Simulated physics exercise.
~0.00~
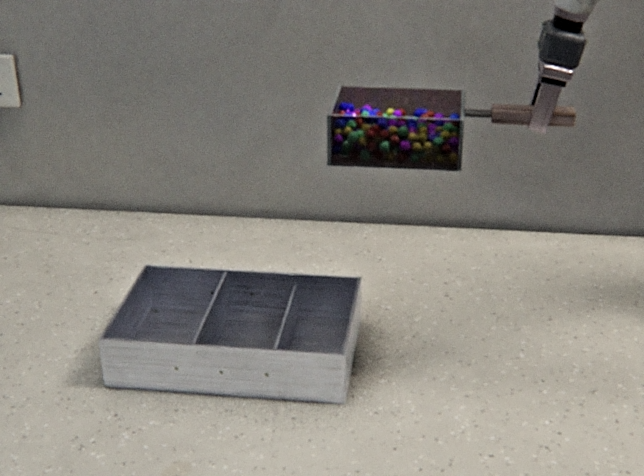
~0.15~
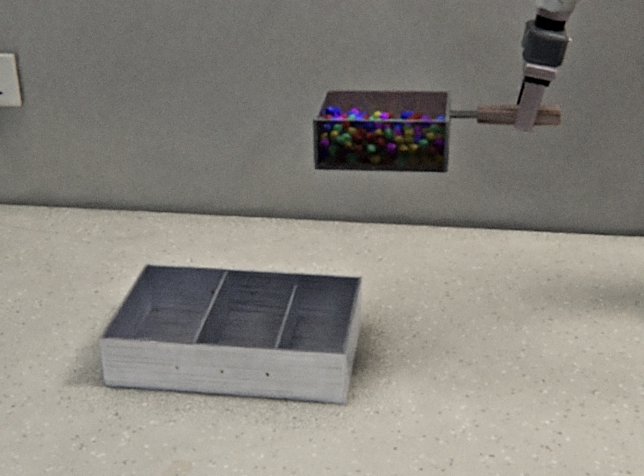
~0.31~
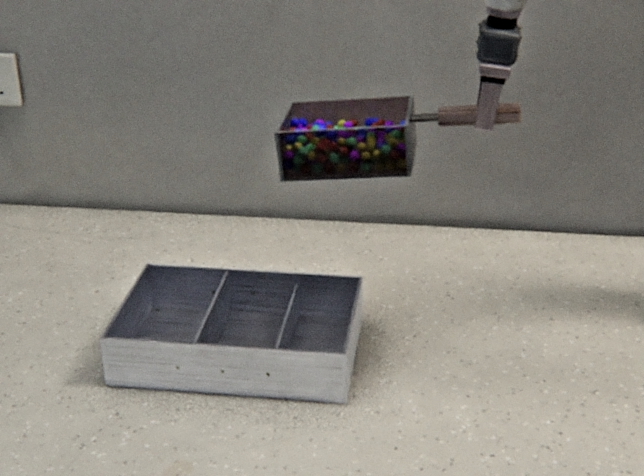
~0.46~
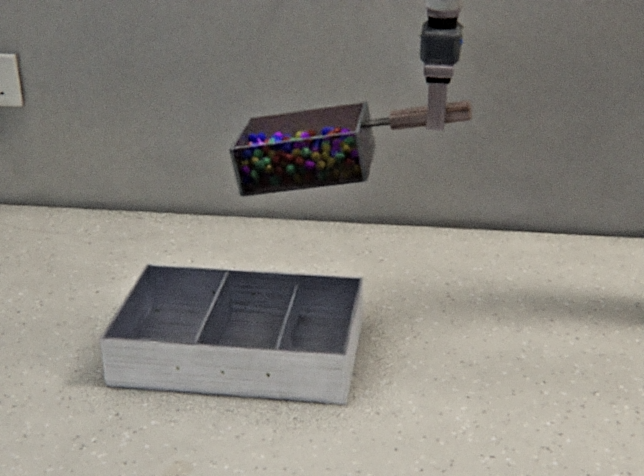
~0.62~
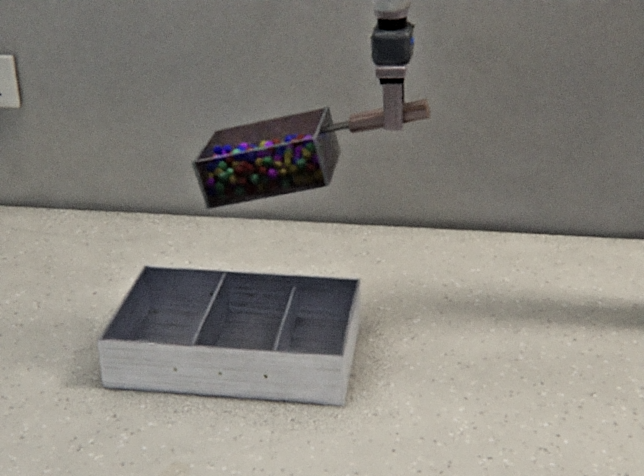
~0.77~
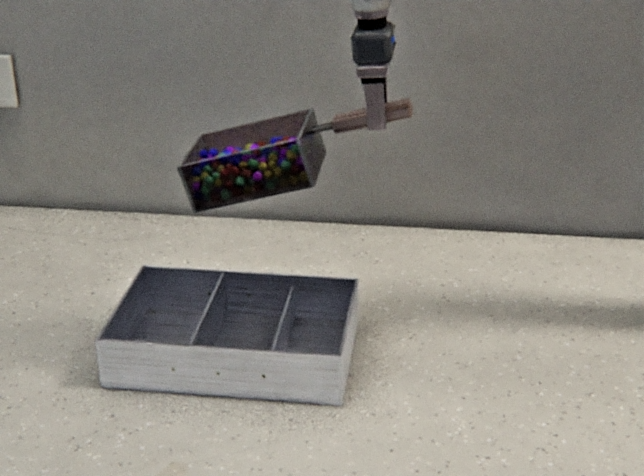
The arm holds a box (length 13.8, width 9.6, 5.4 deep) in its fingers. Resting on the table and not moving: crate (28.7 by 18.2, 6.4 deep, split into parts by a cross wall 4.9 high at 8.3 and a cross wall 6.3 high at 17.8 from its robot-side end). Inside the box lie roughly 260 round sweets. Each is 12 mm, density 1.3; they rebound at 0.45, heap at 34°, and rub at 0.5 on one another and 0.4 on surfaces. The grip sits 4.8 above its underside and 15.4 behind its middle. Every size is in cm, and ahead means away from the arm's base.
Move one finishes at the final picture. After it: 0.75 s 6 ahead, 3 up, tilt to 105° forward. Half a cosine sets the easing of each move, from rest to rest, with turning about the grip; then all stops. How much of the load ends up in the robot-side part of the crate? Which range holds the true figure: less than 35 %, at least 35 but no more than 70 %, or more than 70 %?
The true figure is more than 70 %.
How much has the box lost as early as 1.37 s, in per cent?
I'd put it at some 15 percent up to then.
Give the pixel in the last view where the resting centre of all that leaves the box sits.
It ends up close to (317, 347).
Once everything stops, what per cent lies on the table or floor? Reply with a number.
Around 5 in a hundred.
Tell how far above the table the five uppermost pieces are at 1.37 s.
26 cm, roughly.
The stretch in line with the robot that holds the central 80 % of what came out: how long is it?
Length: Close to 6 cm.
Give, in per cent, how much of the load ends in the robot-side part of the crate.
Close to 95 in a hundred.
By 1.07 s, tilted 47° forward, highest piece 26 above the table; 258 in the box.
By 1.37 s, tilted 96° forward, highest piece 26 above the table; 224 in the box, 26 in the robot-side part, 1 in the middle part, 7 in flight or on a rim.
By 1.72 s, tilted 105° forward, highest piece 18 above the table; 146 in the robot-side part, 92 in the box, 10 on the table or floor, 1 in the middle part, 9 in flight or on a rim.
By 2.77 s, tilted 105° forward, highest piece 5 above the table; 241 in the robot-side part, 16 on the table or floor, 1 in the middle part.
Final count, 241 in the robot-side part, 16 on the table or floor, 1 in the middle part. That is 93 % in the robot-side part of the crate.
